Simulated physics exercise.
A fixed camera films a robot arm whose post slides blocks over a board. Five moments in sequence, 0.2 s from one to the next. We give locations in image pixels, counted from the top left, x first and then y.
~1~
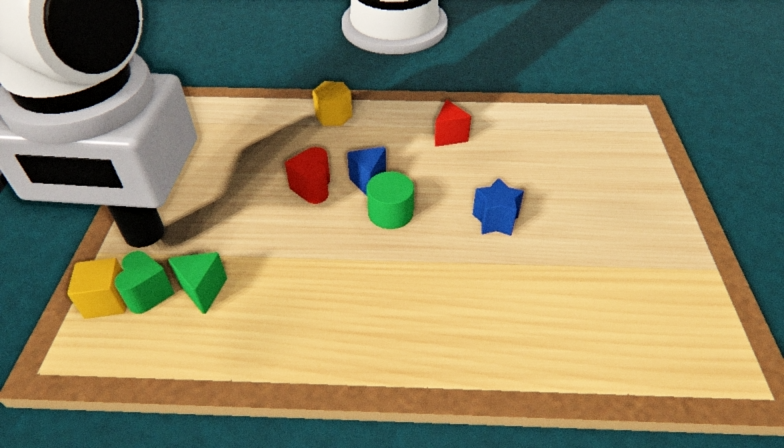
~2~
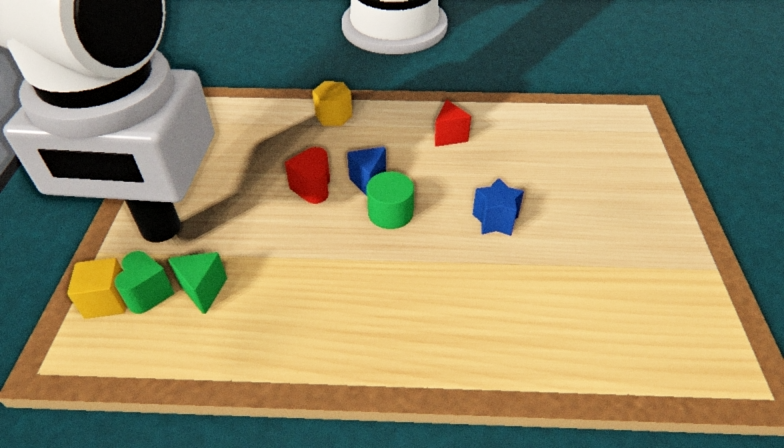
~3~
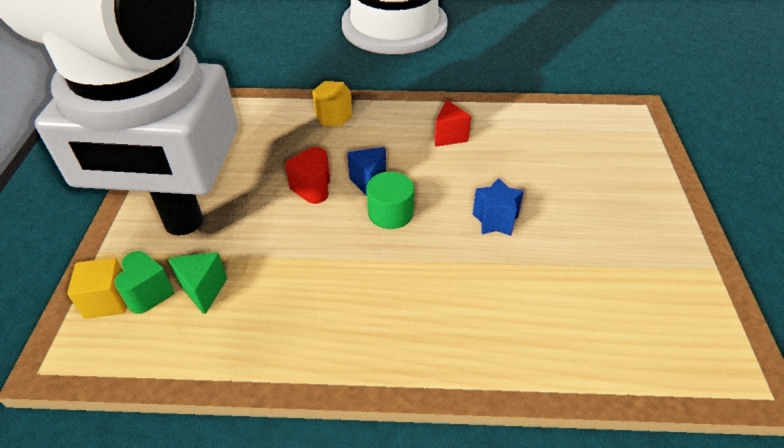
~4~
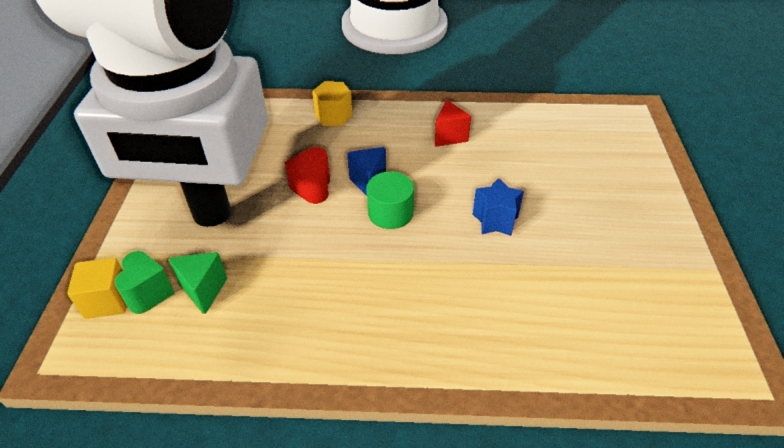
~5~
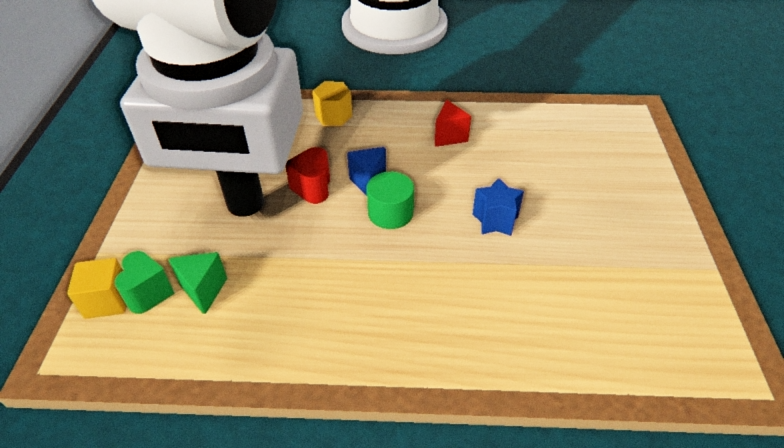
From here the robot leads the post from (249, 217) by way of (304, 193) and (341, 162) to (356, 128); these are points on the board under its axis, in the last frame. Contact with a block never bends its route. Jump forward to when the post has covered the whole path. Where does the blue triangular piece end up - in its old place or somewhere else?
That block ends up displaced.
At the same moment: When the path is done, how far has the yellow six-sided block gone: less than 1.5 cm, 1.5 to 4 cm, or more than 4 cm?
It moves only a bit, under 1.5 cm.
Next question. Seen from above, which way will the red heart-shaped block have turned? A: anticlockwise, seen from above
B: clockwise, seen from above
B (clockwise, seen from above)
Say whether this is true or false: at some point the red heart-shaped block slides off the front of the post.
Answer: True.
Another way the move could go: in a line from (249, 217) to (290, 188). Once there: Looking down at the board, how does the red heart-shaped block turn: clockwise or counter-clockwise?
Spins clockwise.
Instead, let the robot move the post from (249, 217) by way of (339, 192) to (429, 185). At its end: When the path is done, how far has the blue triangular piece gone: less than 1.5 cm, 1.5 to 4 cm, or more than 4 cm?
The displacement of the blue triangular piece is above 4 cm.
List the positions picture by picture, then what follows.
In the first picture, post tip (145, 234); block tops, red heart-shaped block (309, 162); yellow six-sided block (332, 91); blue triangular piece (367, 157).
In the second picture, post (161, 229); blocks unchanged.
In the third picture, post (184, 222); blocks unchanged.
In the fourth picture, post (212, 214); blocks unchanged.
In the fifth picture, post (246, 204); red heart-shaped block (309, 162); yellow six-sided block (332, 91); blue triangular piece (367, 157).
On the path given first. One third of the way, post (304, 180); red heart-shaped block (331, 151).
Two thirds of the way, post (340, 149); red heart-shaped block (372, 128), turned 40° clockwise; blue triangular piece (382, 152), turned 65° clockwise.
At the end, post (355, 115); red heart-shaped block (381, 123), turned 55° clockwise; yellow six-sided block in place; blue triangular piece (382, 152), turned 65° clockwise.
